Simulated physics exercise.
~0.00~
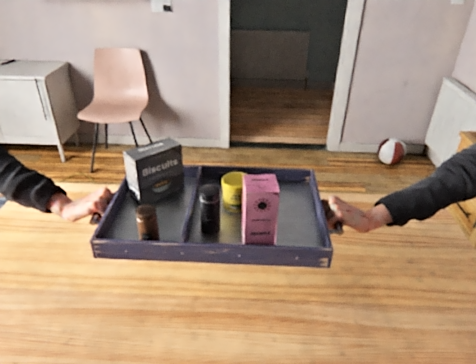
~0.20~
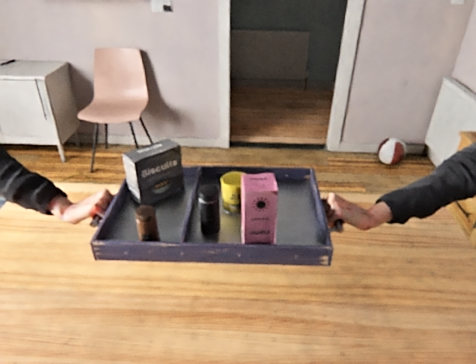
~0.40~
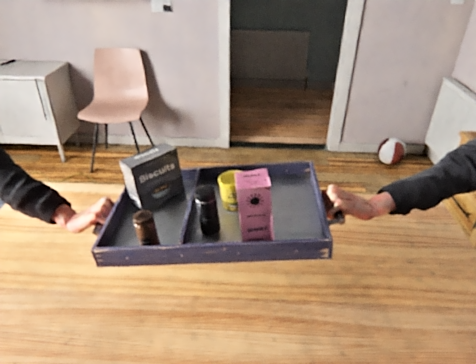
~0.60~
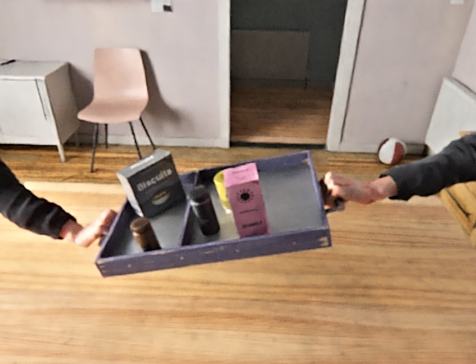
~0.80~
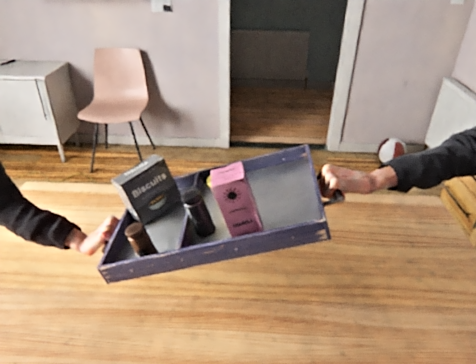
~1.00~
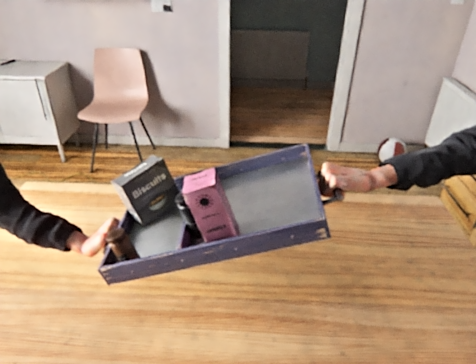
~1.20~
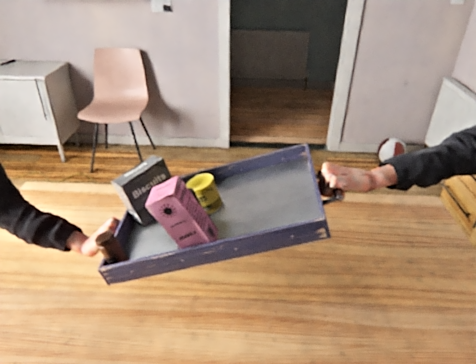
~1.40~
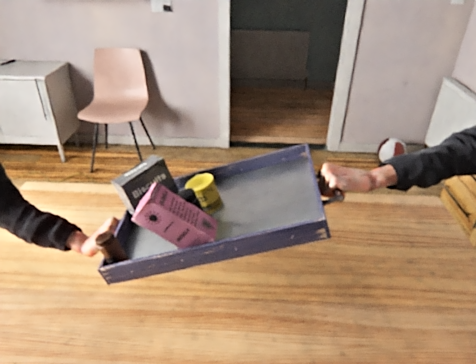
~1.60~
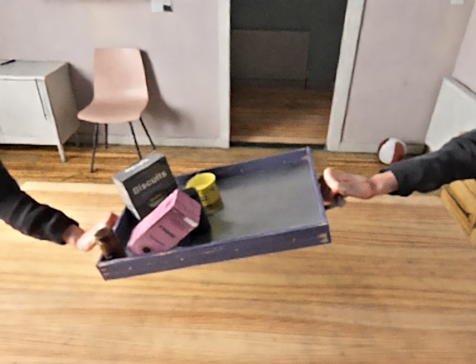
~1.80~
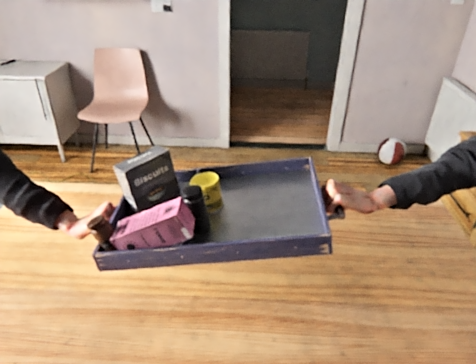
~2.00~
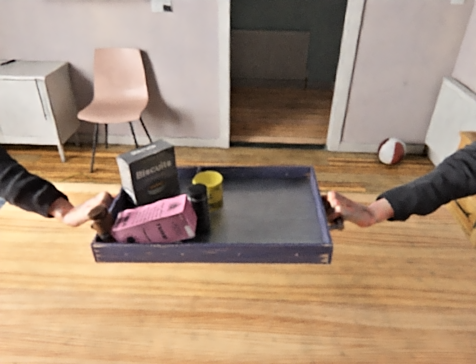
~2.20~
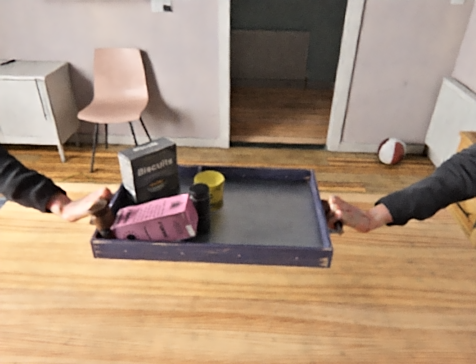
A tray held in two hands dips left, its items slide, and a pink carton topples.
